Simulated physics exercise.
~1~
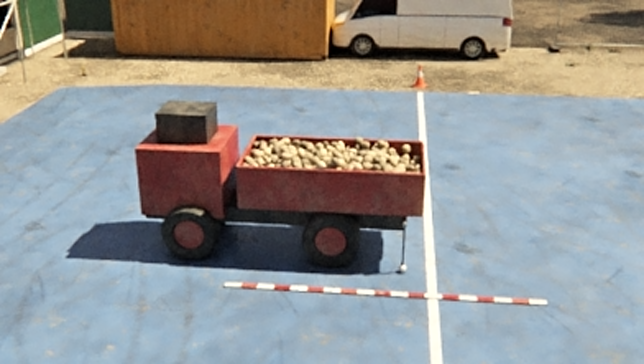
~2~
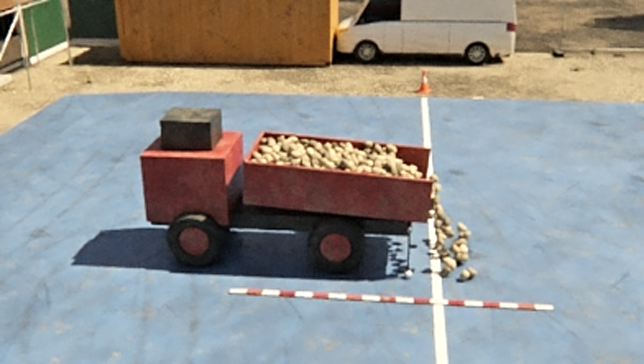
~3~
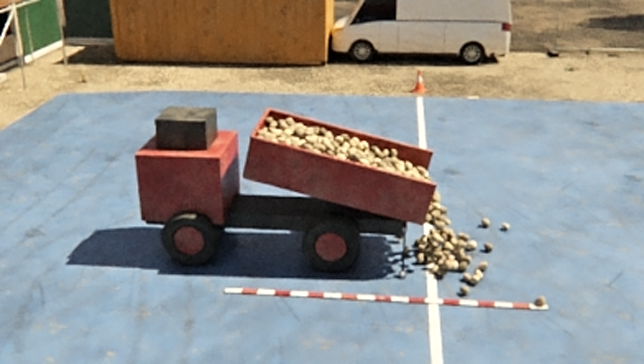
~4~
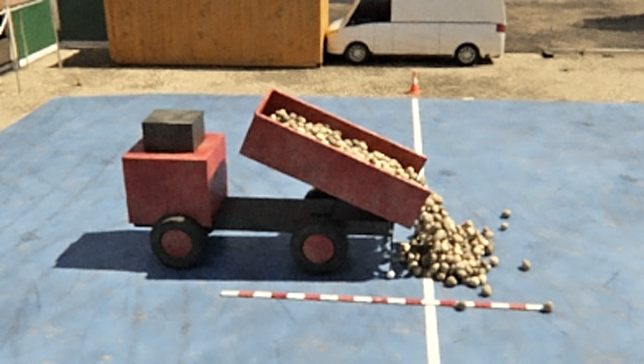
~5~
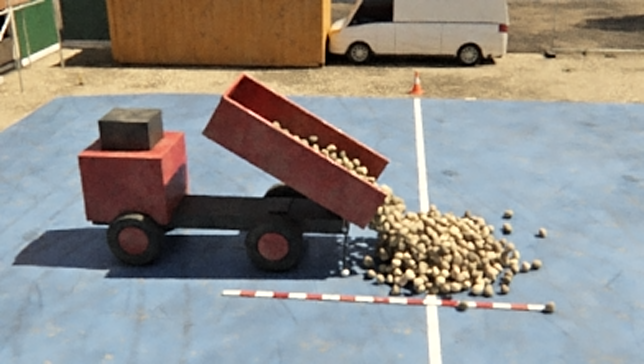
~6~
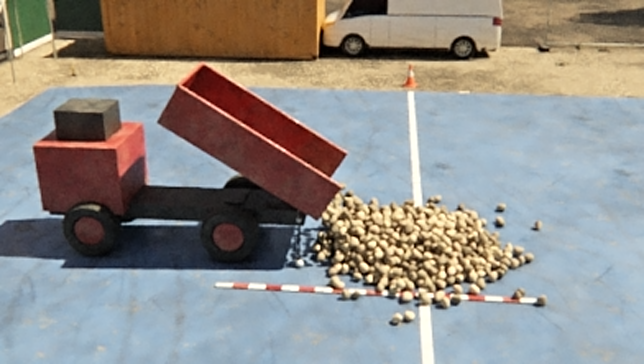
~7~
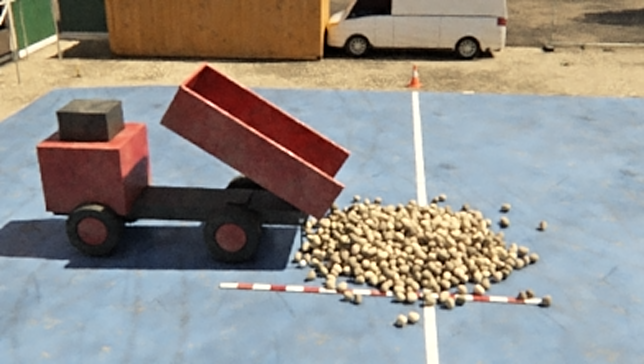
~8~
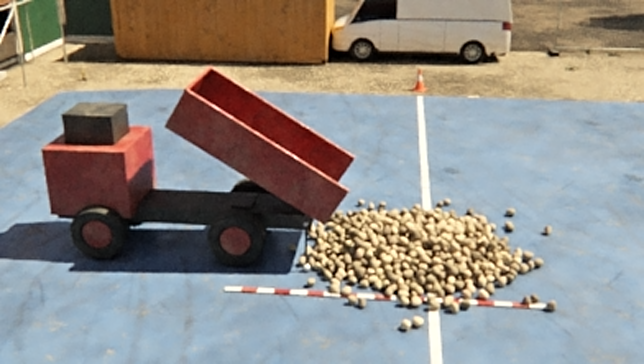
A red toy-like truck loaded with round stones tipped up its bed, spilling them onto the blue ground behind it, then rolled left as the rest slid out, and stopped with its raised bed empty beside a wide heap straddling the white line.
